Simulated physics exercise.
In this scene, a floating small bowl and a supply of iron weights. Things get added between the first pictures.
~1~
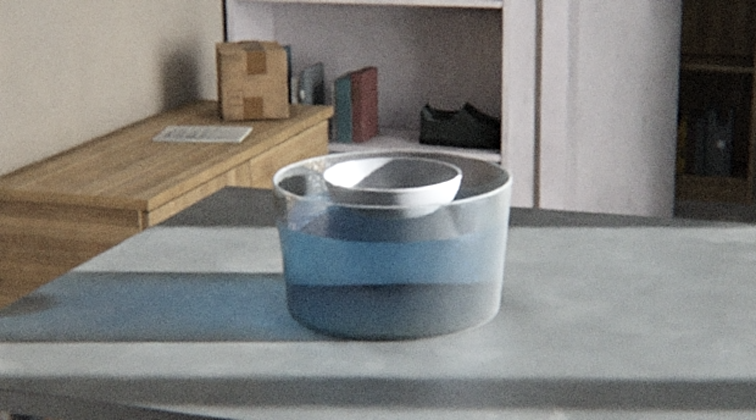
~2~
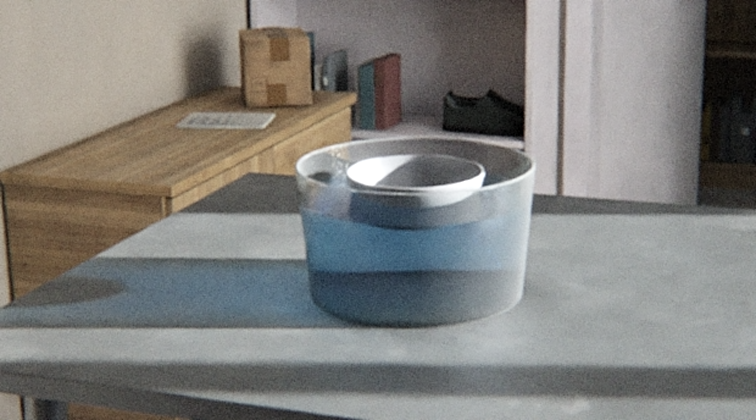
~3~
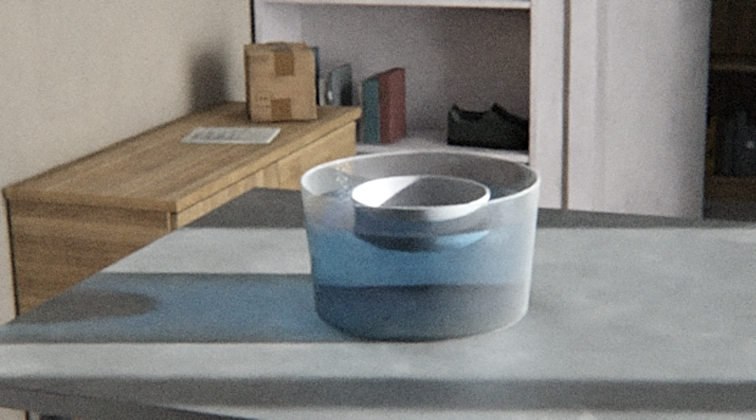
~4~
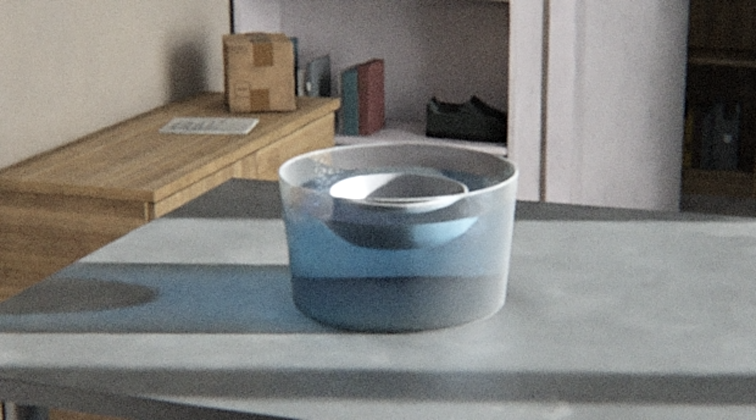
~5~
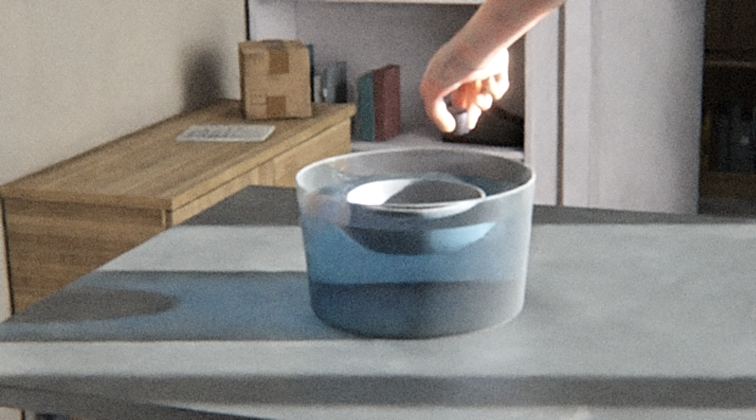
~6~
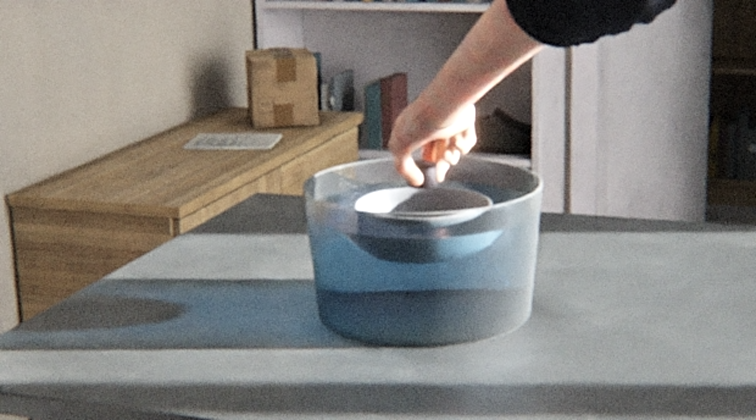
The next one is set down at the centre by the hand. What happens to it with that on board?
It is done for.
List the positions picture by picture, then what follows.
The first frame shows small bowl (392, 175) empty; most of its side above the surface.
The second frame shows small bowl (415, 172) with one aboard; about half of its side above the surface.
The third frame shows small bowl (420, 194) with two aboard; about a third of its side above the surface.
The fourth frame shows small bowl (398, 191) with three aboard; hardly any of its side above the surface.
The fifth frame shows small bowl (415, 197) with three aboard; hardly any of its side above the surface; the next iron weight in the hand at (453, 121).
The sixth frame shows small bowl (422, 205) with three aboard; hardly any of its side above the surface; the next iron weight in the hand at (422, 175).
Soon after, the iron weight is in and the small bowl dips.
Later, water pours in over its edge.
In the end, the small bowl lies on the bottom with its load.
